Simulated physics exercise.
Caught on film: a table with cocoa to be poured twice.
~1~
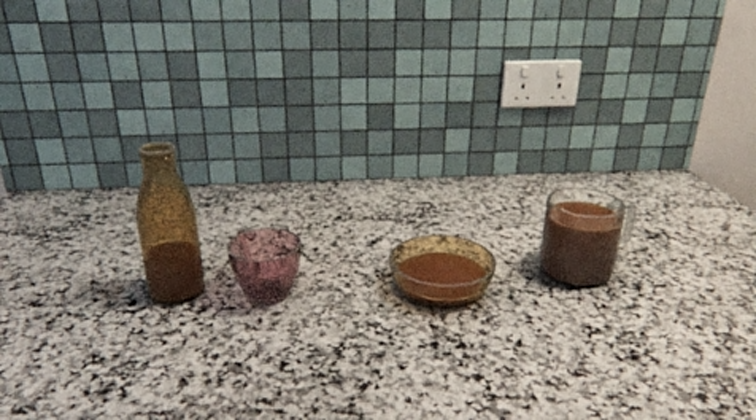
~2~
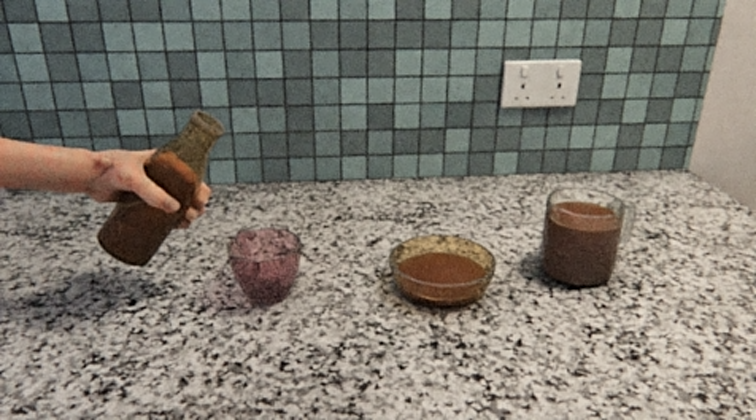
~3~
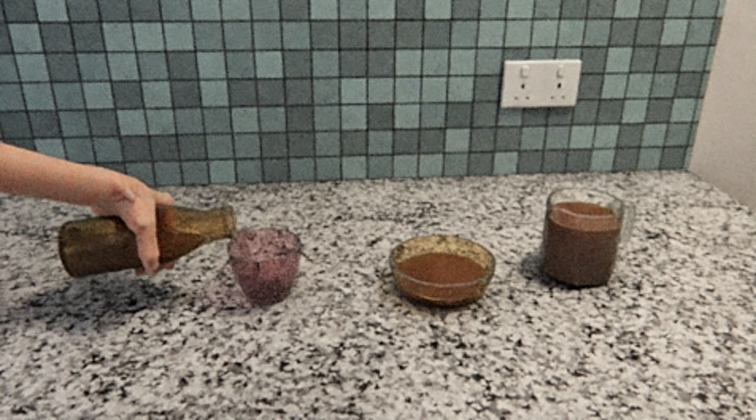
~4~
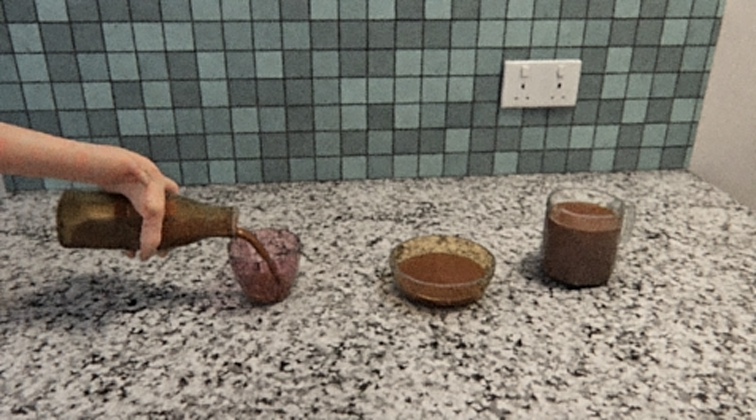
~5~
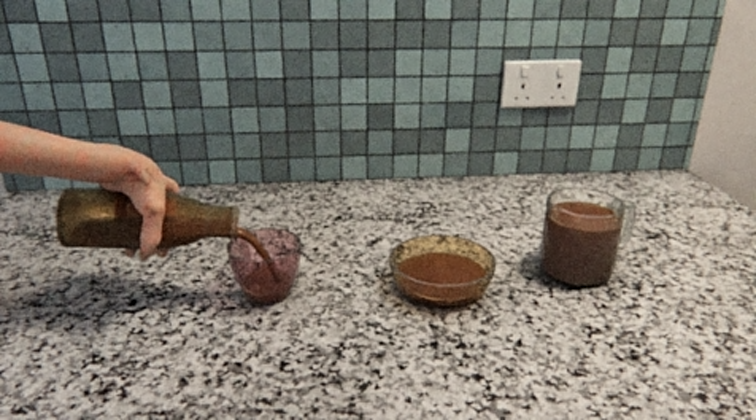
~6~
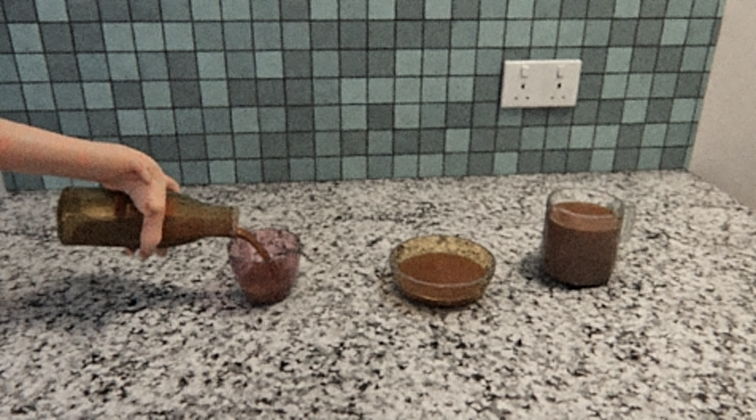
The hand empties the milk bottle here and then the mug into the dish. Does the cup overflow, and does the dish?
The cup has room for it; the dish overflows.
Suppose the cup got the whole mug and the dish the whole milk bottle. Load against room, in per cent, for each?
Near 180 and 70 in a hundred.
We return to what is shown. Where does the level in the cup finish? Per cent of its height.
Close to 65 %.
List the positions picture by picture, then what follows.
At the start; milk bottle (167, 221) about a quarter full; mug (581, 235) about three quarters full; cup (266, 267) empty; dish (441, 270) about a third full, in the first frame.
A hand has the milk bottle; milk bottle (167, 184) tipped 35° with all of its load; cup (266, 267) empty, in the second frame.
The milk bottle is tipped; milk bottle (156, 235) tipped 80° with all of its load; cup (266, 267) empty, in the third frame.
The stream is running; milk bottle (157, 221) tipped 95° with nearly all of its load; cup nearly empty, surface at (267, 284), in the fourth frame.
The stream is running; milk bottle (157, 220) tipped 95° with about three quarters of its load; dish (441, 270) about a third full, in the fifth frame.
The stream is running; milk bottle (157, 219) tipped 95° with about three quarters of its load; mug about three quarters full, surface at (584, 216); cup about a quarter full, surface at (267, 278); dish about a third full, surface at (441, 275), in the sixth frame.
Shortly, the cup is about half full.
Then, the cup is about two thirds full.
At the finish, the cup is about two thirds full; the dish is full to the brim, some went over its rim.
